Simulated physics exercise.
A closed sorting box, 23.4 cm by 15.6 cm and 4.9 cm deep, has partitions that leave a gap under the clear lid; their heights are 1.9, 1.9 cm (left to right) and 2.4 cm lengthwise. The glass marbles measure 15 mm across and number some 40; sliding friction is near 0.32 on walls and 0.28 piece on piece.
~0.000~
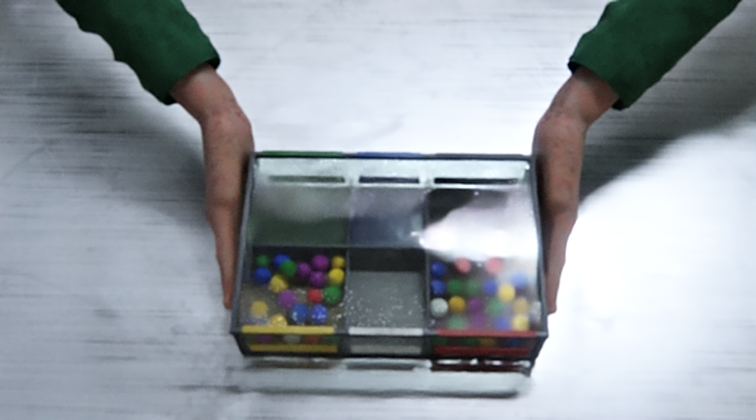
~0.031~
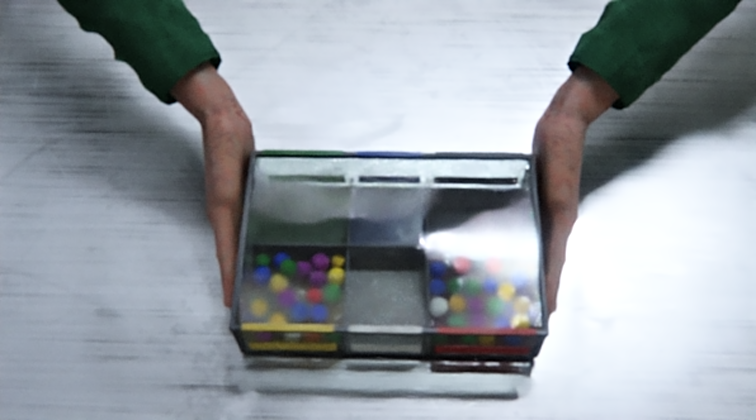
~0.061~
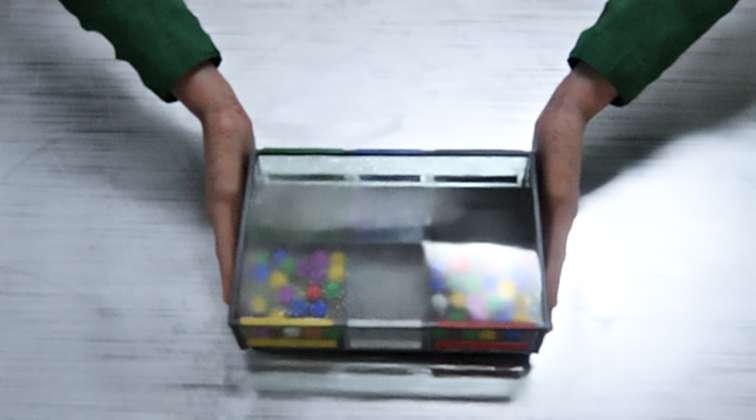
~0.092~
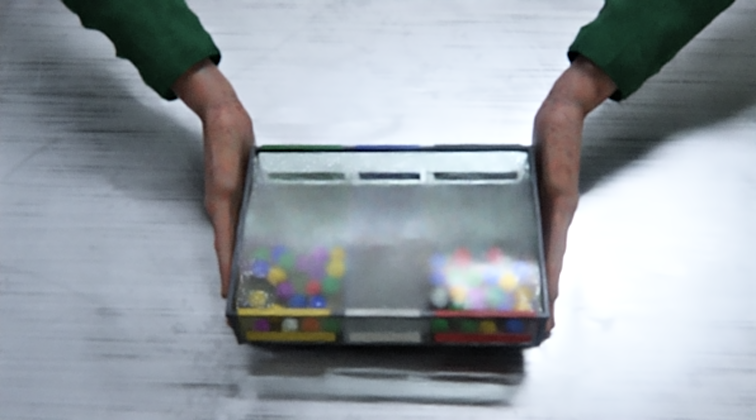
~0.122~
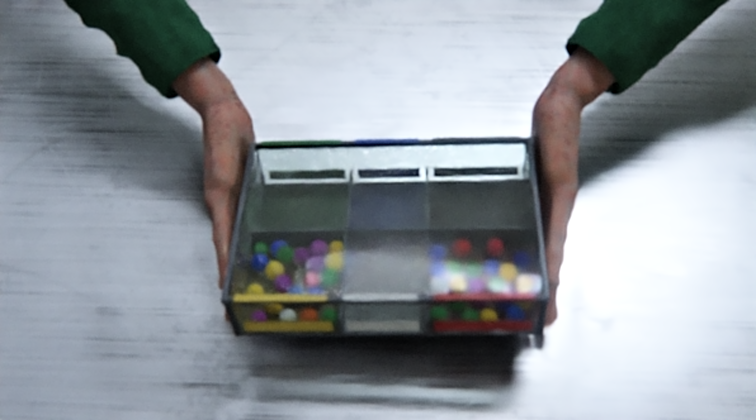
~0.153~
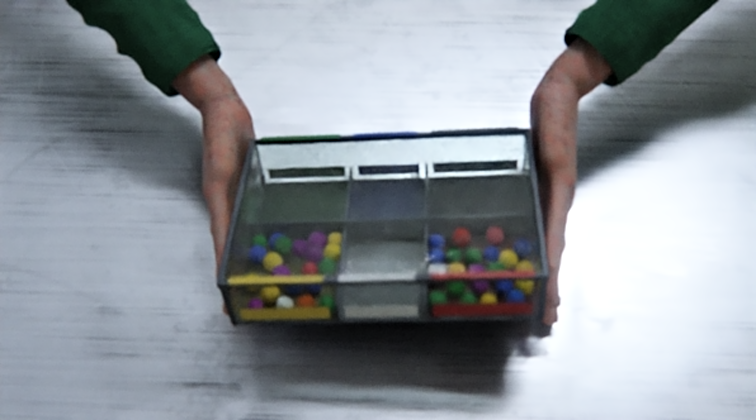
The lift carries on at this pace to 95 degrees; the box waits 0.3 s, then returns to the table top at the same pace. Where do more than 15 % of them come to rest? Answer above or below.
Red below, blue above, green above, yellow below, white below, black below.
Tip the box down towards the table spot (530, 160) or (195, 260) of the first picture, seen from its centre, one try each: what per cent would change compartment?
About 75 and 65 per cent.
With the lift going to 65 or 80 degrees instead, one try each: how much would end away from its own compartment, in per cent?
About 5 and 70 per cent.
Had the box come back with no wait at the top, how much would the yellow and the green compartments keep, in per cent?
In that case yellow 10, green 45.
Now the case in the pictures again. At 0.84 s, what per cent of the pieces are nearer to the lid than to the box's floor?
Roughly 70 per cent.
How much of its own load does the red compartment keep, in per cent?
About 0 per cent.
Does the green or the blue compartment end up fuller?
The green compartment.
Then, at 0.84 s, tilt 95 degrees; red 10 %, blue 15 %, green 35 %, yellow 15 %, black 25 %.
After 1.29 s, tilt 54 degrees; blue 25 %, green 70 %, black 5 %.
After 1.82 s, tilt 0 degrees; blue 25 %, green 70 %, black 5 %.
At rest (2.5 s), red 0 %, blue 25 %, green 70 %, yellow 0 %, white 0 %, black 5 %.
